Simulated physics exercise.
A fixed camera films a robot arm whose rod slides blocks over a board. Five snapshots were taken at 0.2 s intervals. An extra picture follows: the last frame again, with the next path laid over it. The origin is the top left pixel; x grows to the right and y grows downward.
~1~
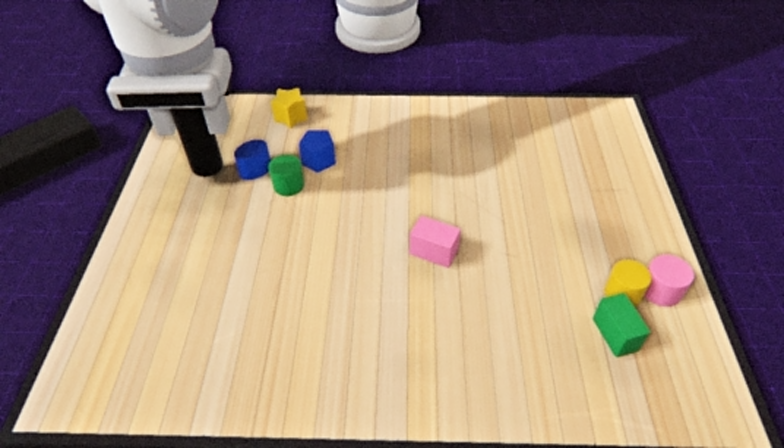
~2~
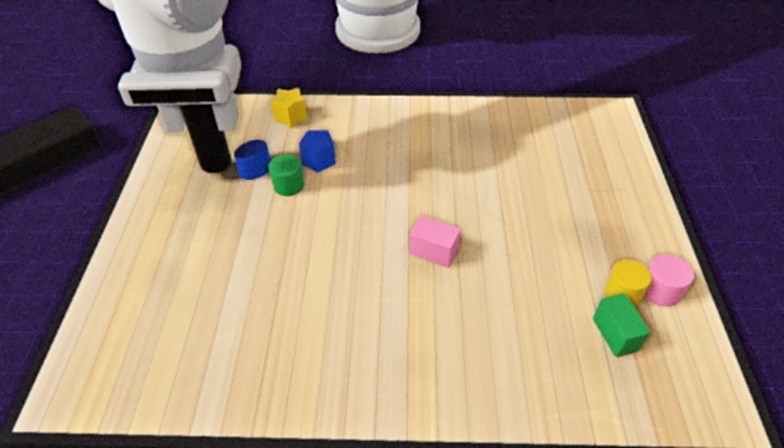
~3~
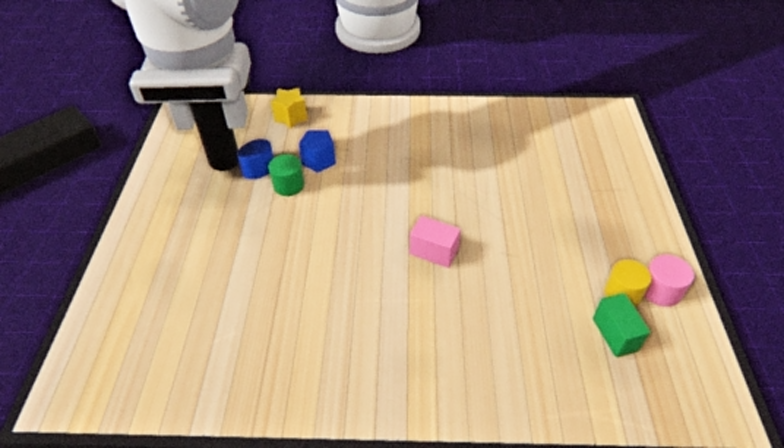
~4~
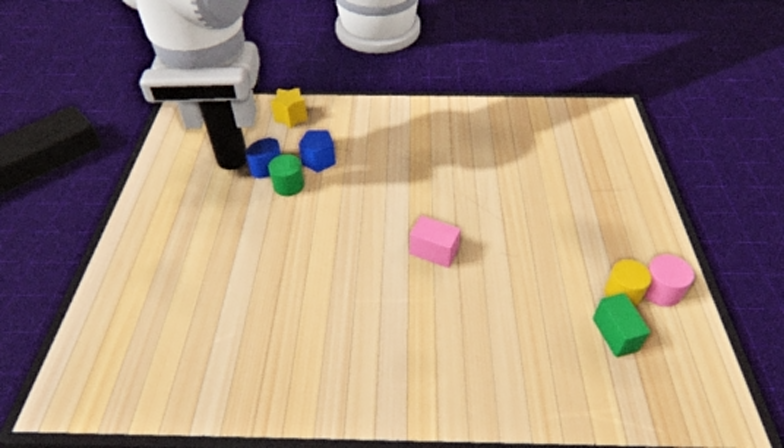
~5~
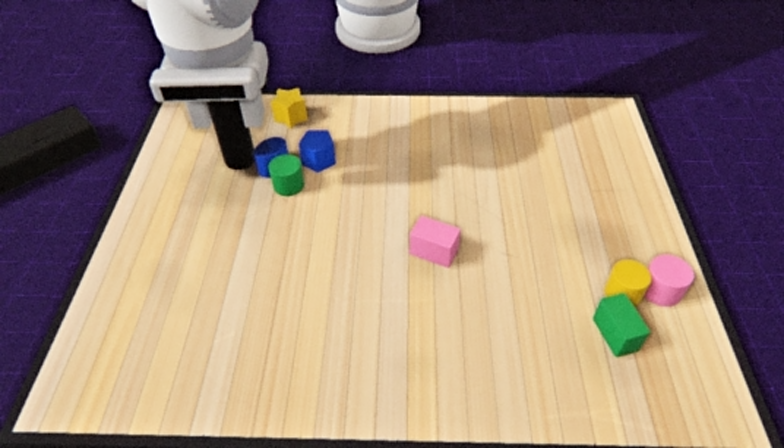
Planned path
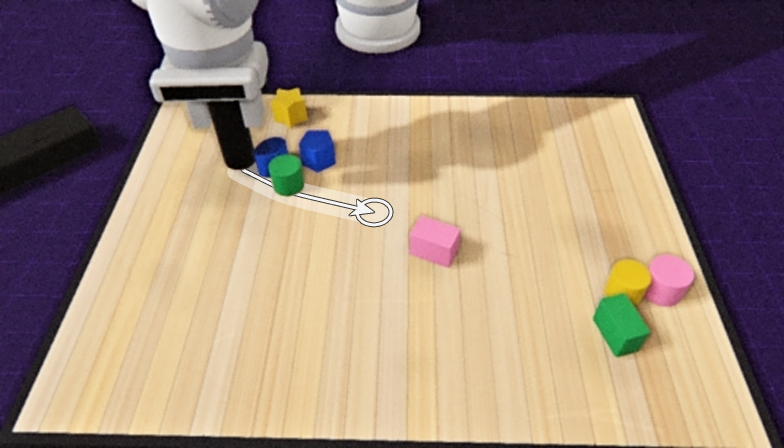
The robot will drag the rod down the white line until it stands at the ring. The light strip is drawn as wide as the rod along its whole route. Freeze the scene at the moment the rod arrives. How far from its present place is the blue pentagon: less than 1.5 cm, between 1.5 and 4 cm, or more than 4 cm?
Displacement: Within 1.5 cm.
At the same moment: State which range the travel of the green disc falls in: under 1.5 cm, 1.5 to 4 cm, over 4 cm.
I'd go with over 4 cm for this block.
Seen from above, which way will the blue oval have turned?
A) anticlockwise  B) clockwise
Option A.
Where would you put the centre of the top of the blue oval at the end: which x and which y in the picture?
If I read the scene right, the answer is (294, 150).
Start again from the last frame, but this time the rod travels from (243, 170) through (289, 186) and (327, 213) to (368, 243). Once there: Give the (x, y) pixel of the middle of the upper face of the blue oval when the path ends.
So, by the moment the path ends, you'll find the top centre of the blue oval at (301, 146).
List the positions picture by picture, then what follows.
The first picture shows rod tip (208, 168); block tops, blue oval (251, 149); green disc (285, 165); blue pentagon (316, 140); pink oblong (436, 231).
The second picture shows rod (217, 164); blocks unchanged.
The third picture shows rod (225, 162); blue oval (254, 148).
The fourth picture shows rod (233, 161); blue oval (262, 147).
The fifth picture shows rod (241, 161); blue oval (270, 146); green disc (285, 165); blue pentagon (316, 140); pink oblong (436, 231).
Path on the board, from (243, 170) via (302, 195), ending at (374, 212).
On the path given first. One third of the way, rod (279, 180); blue oval (293, 149), turned 105° anticlockwise; green disc (309, 172); blue pentagon (318, 138).
Two thirds of the way, rod (326, 192); blue oval (294, 150), turned 110° anticlockwise; green disc (358, 178); blue pentagon (319, 137).
At the end, rod (374, 203); blue oval (294, 150), turned 110° anticlockwise; green disc (401, 177); blue pentagon (319, 137); pink oblong in place.
